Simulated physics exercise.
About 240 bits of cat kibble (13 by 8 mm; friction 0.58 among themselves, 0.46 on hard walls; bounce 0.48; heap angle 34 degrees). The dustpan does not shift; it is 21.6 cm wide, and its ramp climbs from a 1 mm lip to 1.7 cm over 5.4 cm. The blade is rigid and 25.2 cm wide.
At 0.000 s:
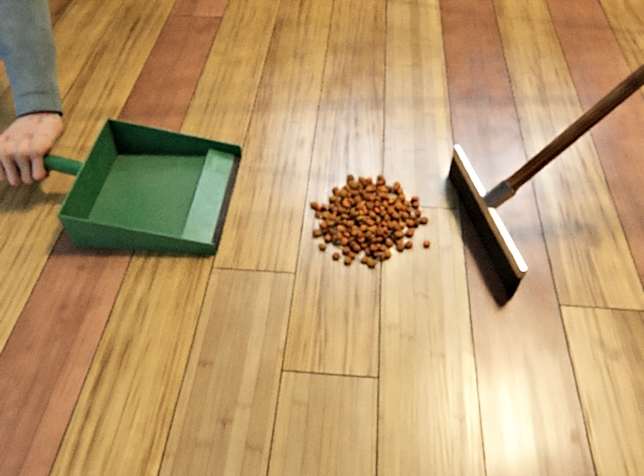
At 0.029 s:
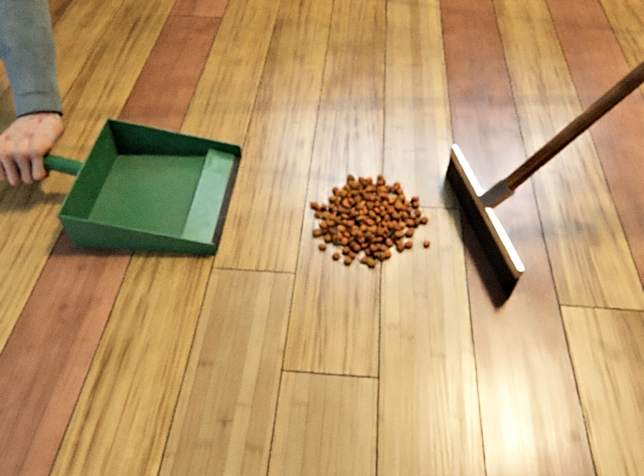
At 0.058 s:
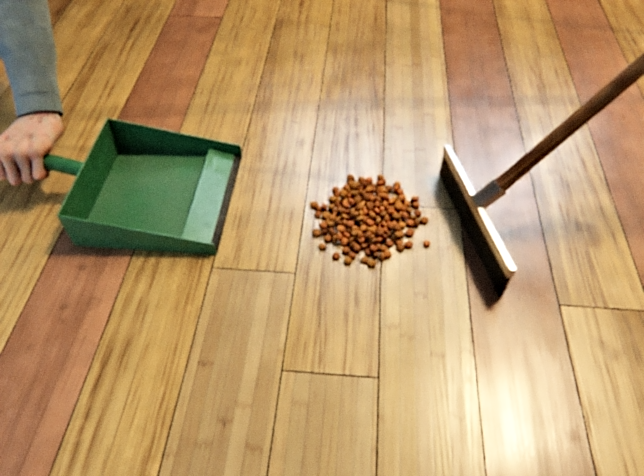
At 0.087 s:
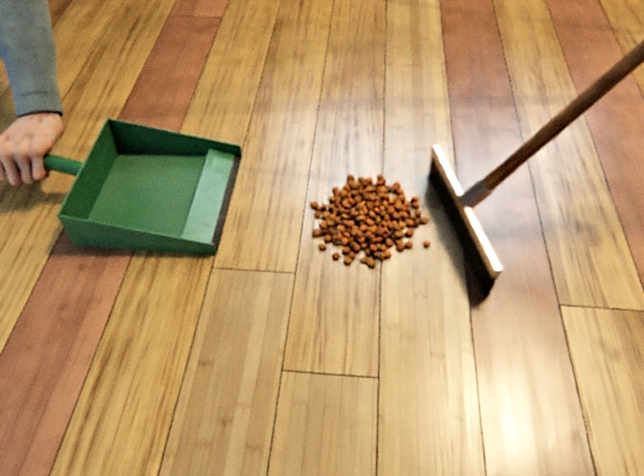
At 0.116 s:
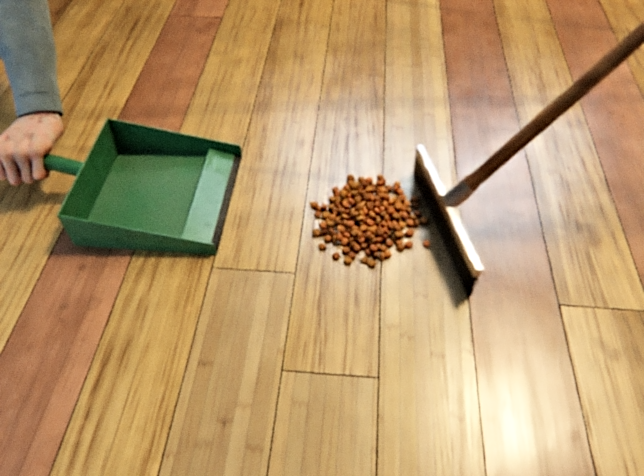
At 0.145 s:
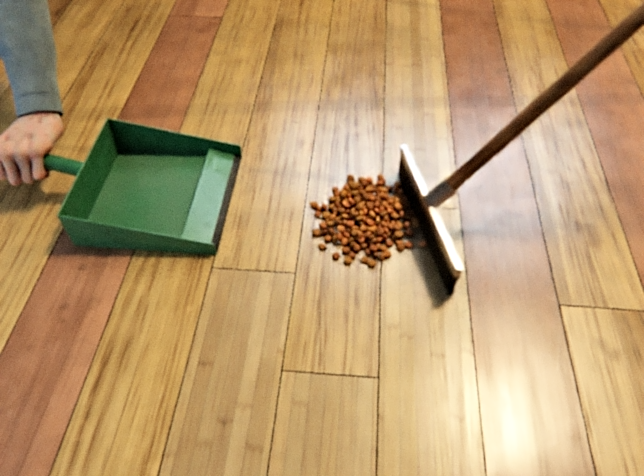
At the start, a heap of brown cat kibble sits on a wooden floor between a green dustpan held by a hand at left and a broom-like tool at right. The tool slides left across the boards until its blade meets the heap's right edge, while the dustpan stays still.
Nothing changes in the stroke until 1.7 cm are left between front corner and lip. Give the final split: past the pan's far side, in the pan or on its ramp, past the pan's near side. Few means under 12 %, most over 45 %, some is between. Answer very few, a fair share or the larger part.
Far side very few, pan a fair share, near side a fair share.
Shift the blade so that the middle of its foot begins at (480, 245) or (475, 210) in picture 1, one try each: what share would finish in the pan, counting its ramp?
About 30 and 30 per cent.
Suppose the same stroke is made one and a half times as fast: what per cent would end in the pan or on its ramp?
Then about 50 per cent.
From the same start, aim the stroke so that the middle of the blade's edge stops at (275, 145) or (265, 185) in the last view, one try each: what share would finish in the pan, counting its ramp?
Some 5 and 20 per cent.
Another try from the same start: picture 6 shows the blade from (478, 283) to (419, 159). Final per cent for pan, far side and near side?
Pan 20, far 0, near 40.
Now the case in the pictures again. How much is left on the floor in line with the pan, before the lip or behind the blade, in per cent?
Roughly 45 per cent.
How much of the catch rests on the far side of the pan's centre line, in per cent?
Some 40 per cent.
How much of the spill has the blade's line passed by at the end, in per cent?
Roughly 0 per cent.
After 0.30 s, middle of the blade 17 cm from the lip; 0 % over the lip, far side 0 %, near side 10 %.
After 0.40 s, middle of the blade 8 cm from the lip; 0 % over the lip, far side 0 %, near side 20 %.
After 0.63 s, middle of the blade 5 cm from the lip; 35 % over the lip, far side 0 %, near side 25 %.
In the end, at 1.1 s, far side 0 %, pan 30 %, near side 25 %, in front of the lip or behind the blade 45 %.
